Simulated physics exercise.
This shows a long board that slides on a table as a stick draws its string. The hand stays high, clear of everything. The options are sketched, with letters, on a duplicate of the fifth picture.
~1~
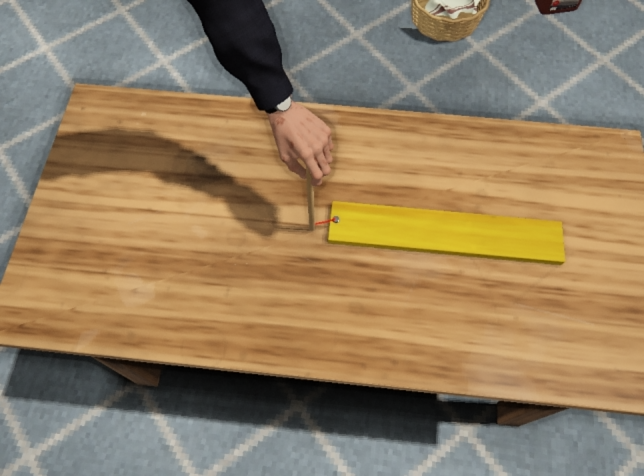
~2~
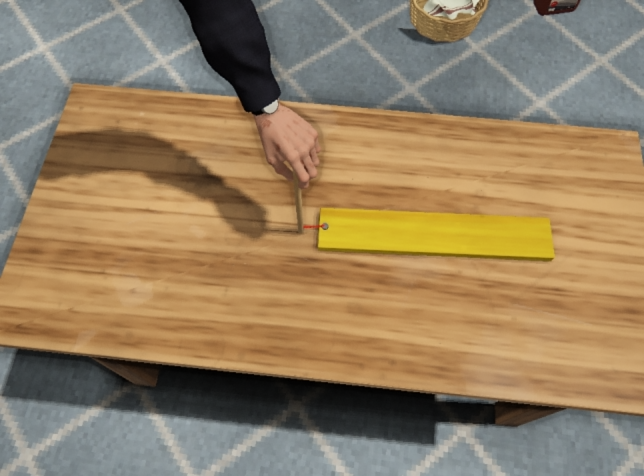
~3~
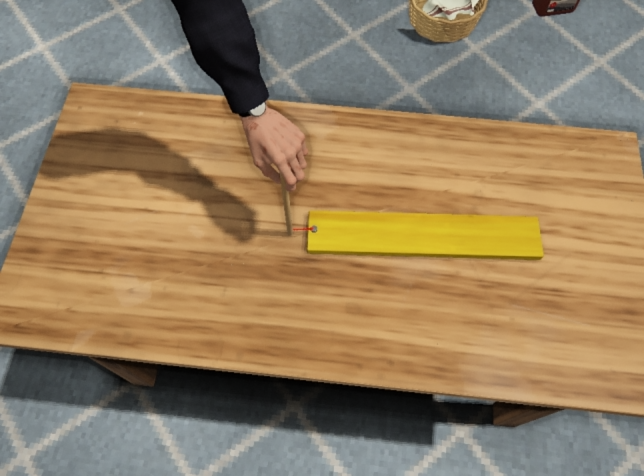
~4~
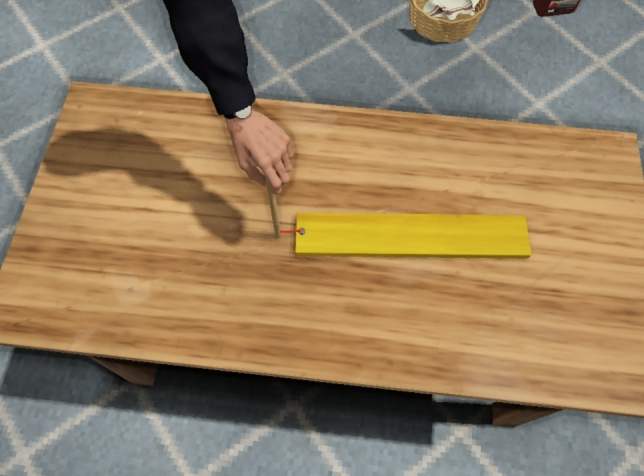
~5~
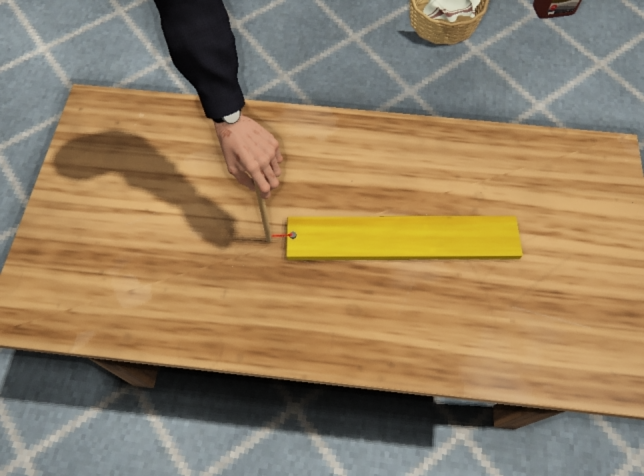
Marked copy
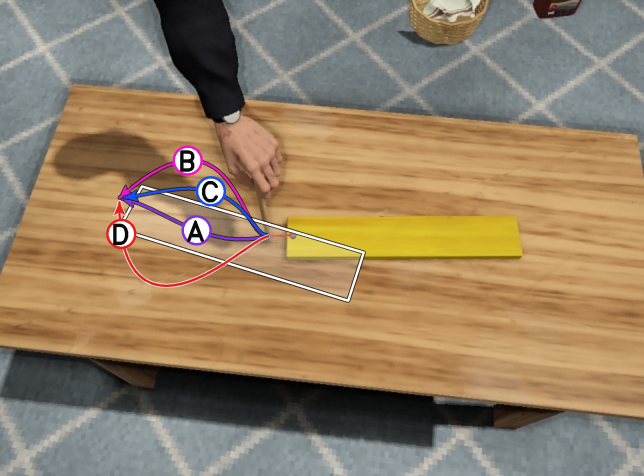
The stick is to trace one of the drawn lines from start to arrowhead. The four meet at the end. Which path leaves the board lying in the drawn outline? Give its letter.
Choose path D.
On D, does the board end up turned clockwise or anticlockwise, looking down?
It turns clockwise.
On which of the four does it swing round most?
D.
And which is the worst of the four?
That is B.
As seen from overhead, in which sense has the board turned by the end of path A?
It turns clockwise.
On the marked copy, A from (268, 236) via (190, 228) to (122, 198); B from (268, 236) via (213, 167) to (120, 198); C from (268, 236) via (204, 190) to (124, 198); D from (268, 236) via (159, 285) to (119, 202); the outline at (240, 241).
Taking D. A third of the way, foot of the stick (197, 280), middle of the board (333, 251).
Two thirds of the way, foot of the stick (129, 260), middle of the board (266, 258).
When it is over, foot of the stick (120, 199), middle of the board (239, 241); it lies in the outline.
As for the rest, A leaves its middle at (247, 221); B leaves its middle at (251, 200); C leaves its middle at (250, 210).
